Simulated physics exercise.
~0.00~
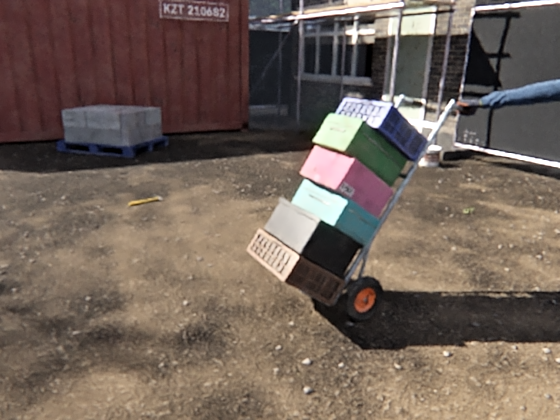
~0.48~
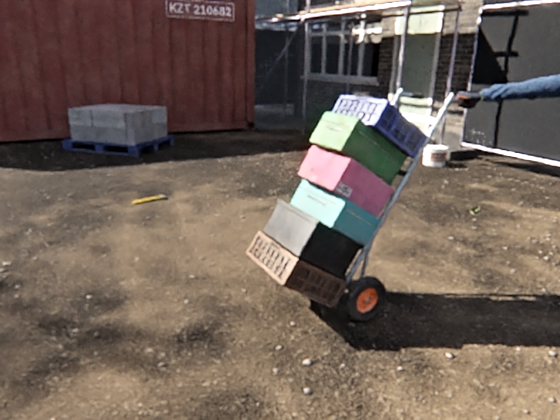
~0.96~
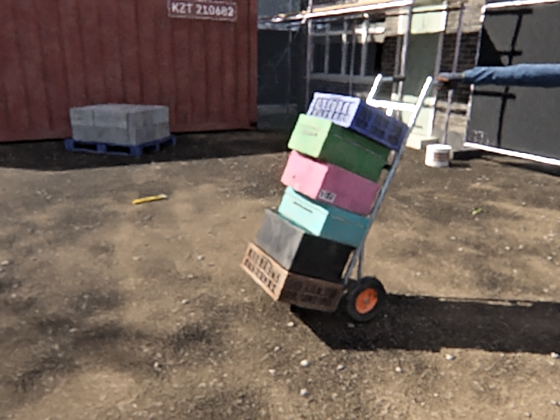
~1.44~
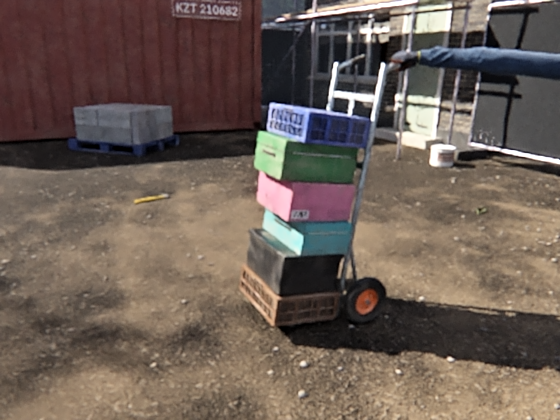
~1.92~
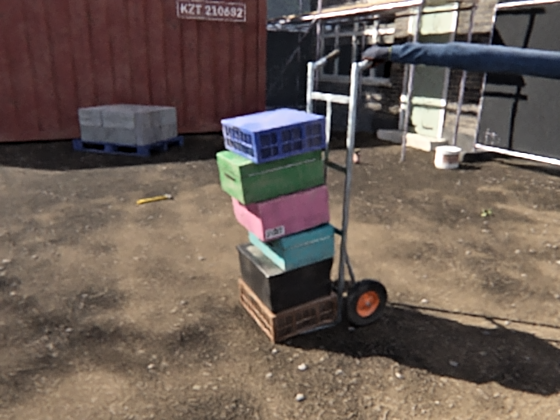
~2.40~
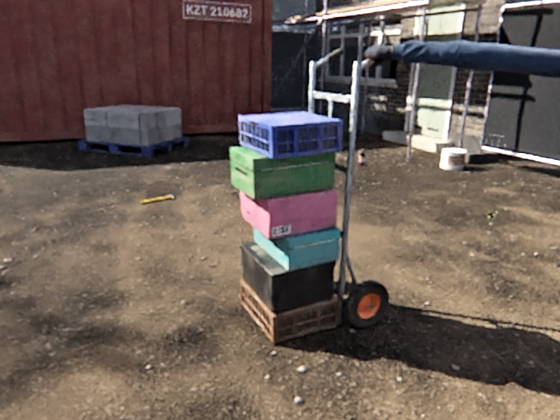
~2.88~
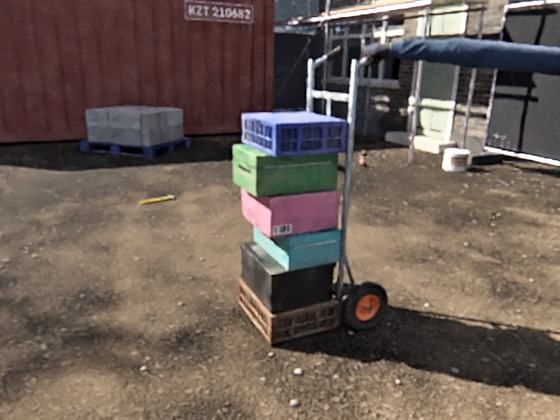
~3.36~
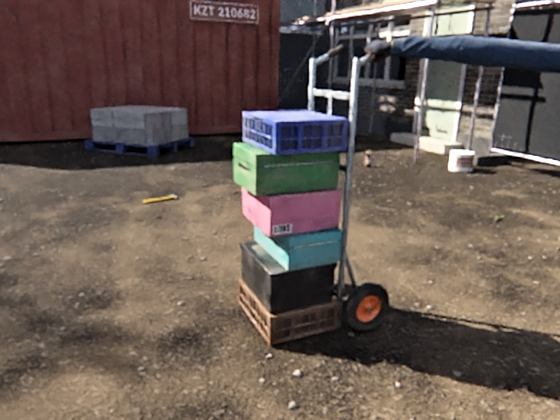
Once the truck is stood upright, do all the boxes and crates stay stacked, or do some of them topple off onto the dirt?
They all stay stacked. The pile tips to the left as the truck comes upright, but it rocks back and settles without losing a single piece.
